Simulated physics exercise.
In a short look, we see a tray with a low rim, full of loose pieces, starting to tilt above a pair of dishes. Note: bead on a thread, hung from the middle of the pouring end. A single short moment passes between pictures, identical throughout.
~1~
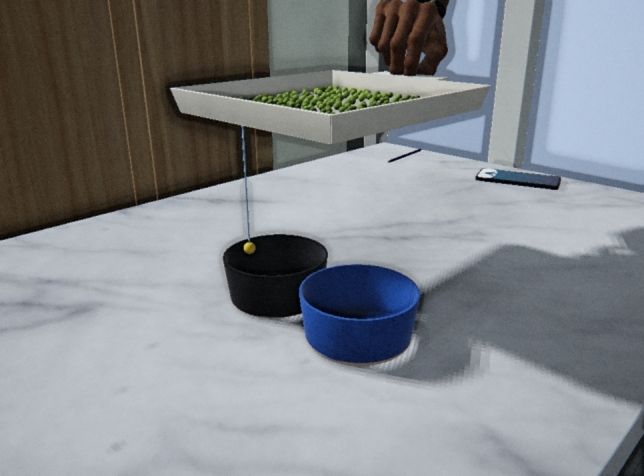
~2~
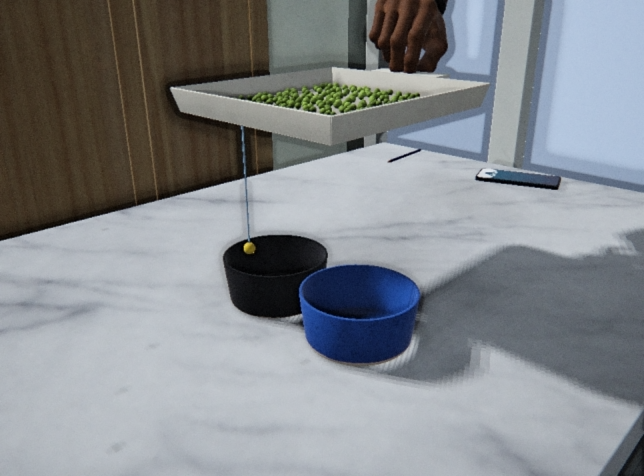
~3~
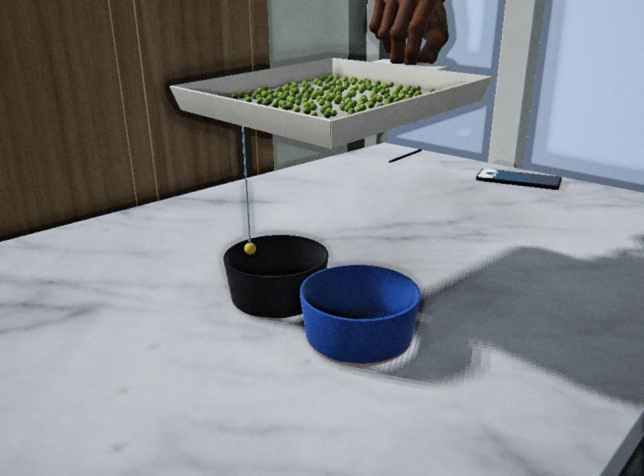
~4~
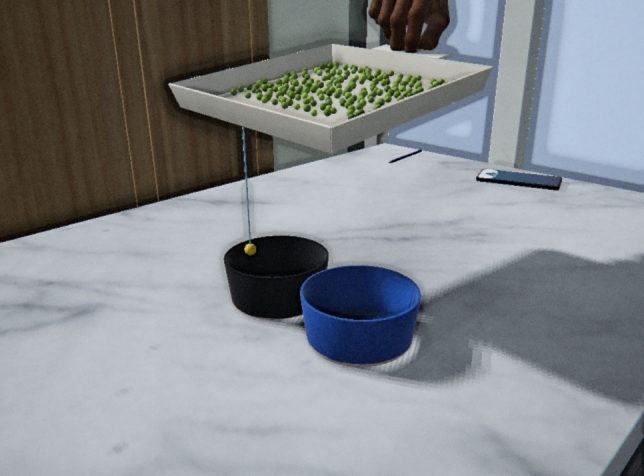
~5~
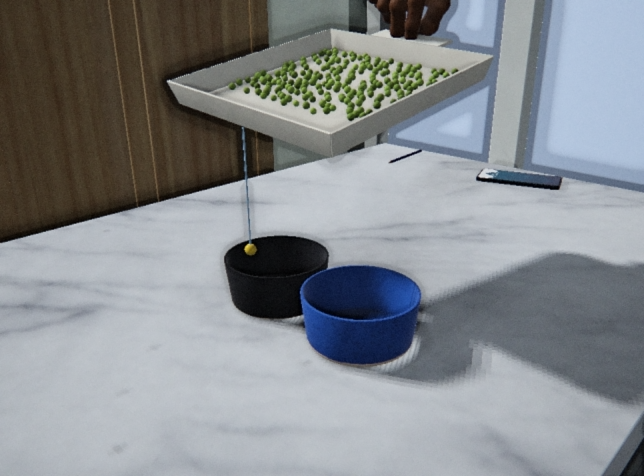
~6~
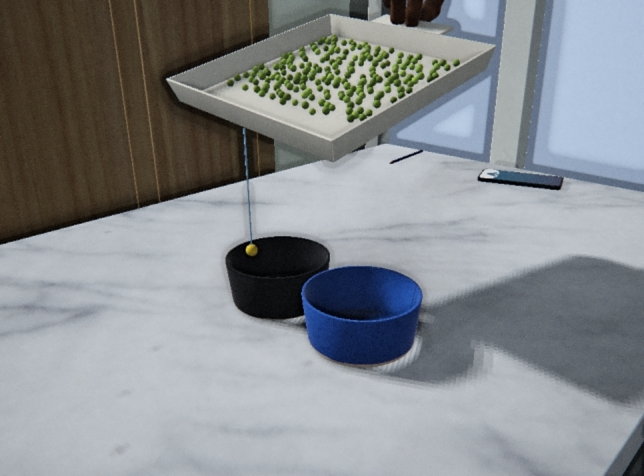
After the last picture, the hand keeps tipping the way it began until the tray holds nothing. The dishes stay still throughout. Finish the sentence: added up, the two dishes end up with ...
... over half of it.
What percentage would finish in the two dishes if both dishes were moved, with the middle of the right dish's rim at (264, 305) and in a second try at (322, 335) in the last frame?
Trial 1 near 50 percent, trial 2 near 40 percent.
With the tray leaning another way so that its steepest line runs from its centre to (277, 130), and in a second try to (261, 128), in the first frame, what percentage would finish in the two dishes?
The first try yields 30 percent and the second 0 percent.
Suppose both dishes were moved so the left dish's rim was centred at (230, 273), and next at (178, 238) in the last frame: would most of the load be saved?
First try: A majority; second try: A minority.
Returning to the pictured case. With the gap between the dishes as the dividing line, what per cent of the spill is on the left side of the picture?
Share to the left: Near 90 per cent.
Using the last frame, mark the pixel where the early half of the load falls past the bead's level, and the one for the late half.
First close to (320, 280), next close to (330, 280).
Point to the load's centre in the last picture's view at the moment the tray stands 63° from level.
Roughly (315, 149).
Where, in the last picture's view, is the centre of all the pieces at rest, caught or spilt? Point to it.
Close to (356, 338) in the last view.
Just after the last frame, tray tipped steeply; the larger part on the tray; just a few in the right dish; about a tenth outside both; about a tenth in the air.
A moment on, tray tipped past a quarter turn; about a tenth on the tray; roughly half in the right dish; roughly a quarter outside both; roughly a quarter in the air.
Further on, tray tipped past a quarter turn; the larger part in the right dish; roughly a quarter outside both.
When it is over, tray tipped past a quarter turn; the larger part in the right dish; not one in the left dish; roughly a quarter outside both.
